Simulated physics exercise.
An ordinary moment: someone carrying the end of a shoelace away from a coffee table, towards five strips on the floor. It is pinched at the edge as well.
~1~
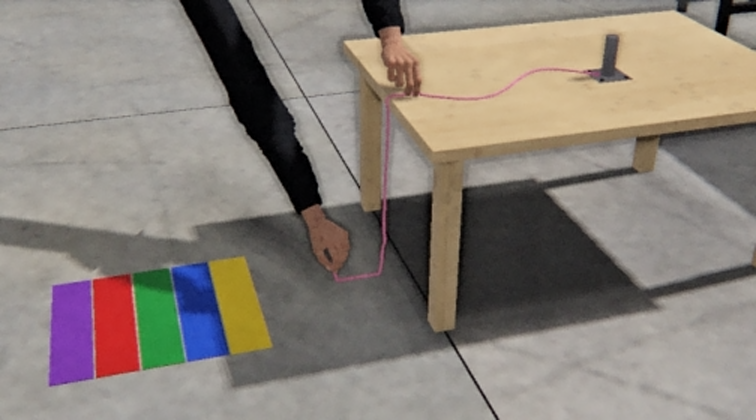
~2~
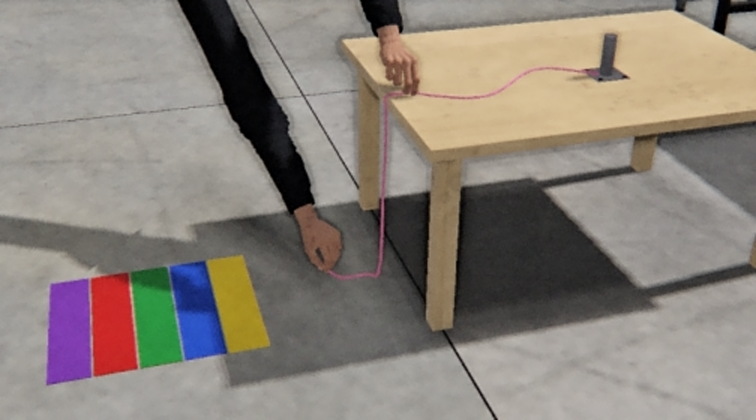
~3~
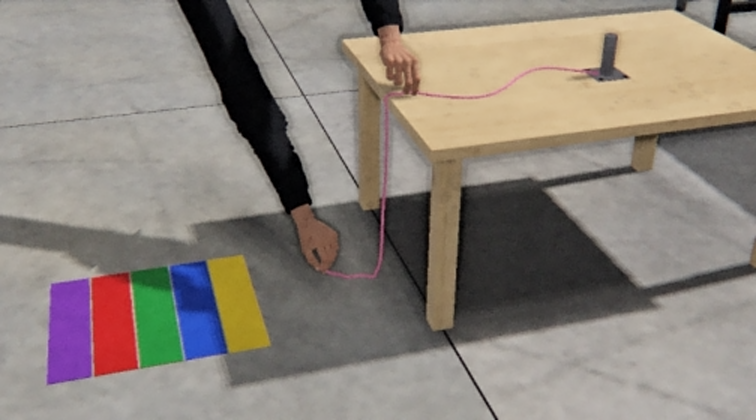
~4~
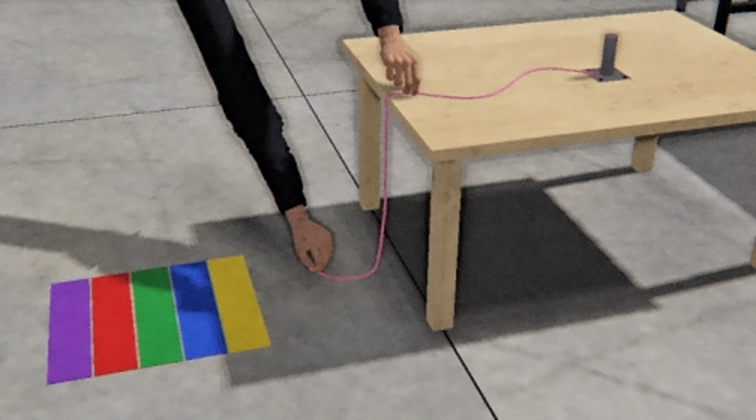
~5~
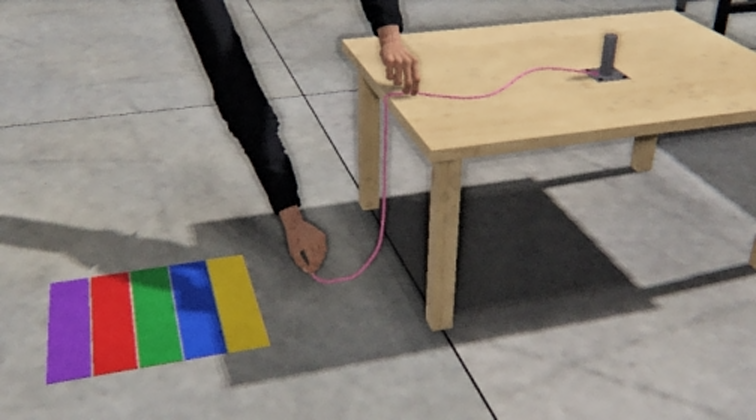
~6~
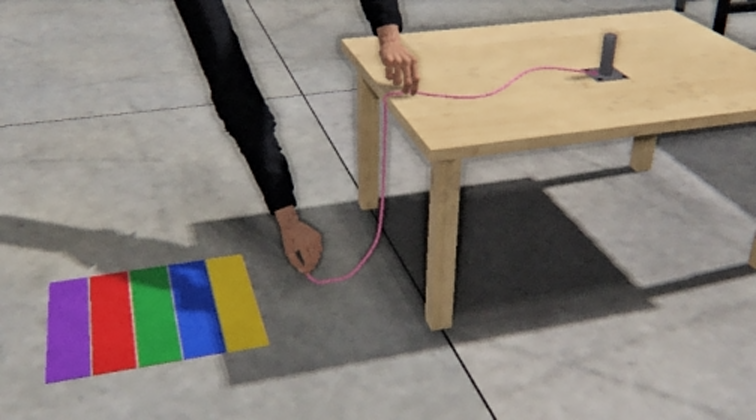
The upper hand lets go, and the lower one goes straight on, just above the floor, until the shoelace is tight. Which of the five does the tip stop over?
The end stops over the green strip.
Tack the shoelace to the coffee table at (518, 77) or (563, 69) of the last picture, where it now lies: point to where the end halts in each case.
The places are (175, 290) and (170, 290).
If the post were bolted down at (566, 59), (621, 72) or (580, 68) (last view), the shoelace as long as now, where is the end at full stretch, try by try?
In that order: (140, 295), (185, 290) and (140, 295).
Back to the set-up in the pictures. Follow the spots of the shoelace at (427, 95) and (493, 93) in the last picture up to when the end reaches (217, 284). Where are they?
They go to (394, 96) and to (461, 90).
Early on, end near (217, 284); over yellow.
Midway, end near (179, 290); over blue.
At the end of the slack, end near (157, 294); over green. It gets as far as the green strip.
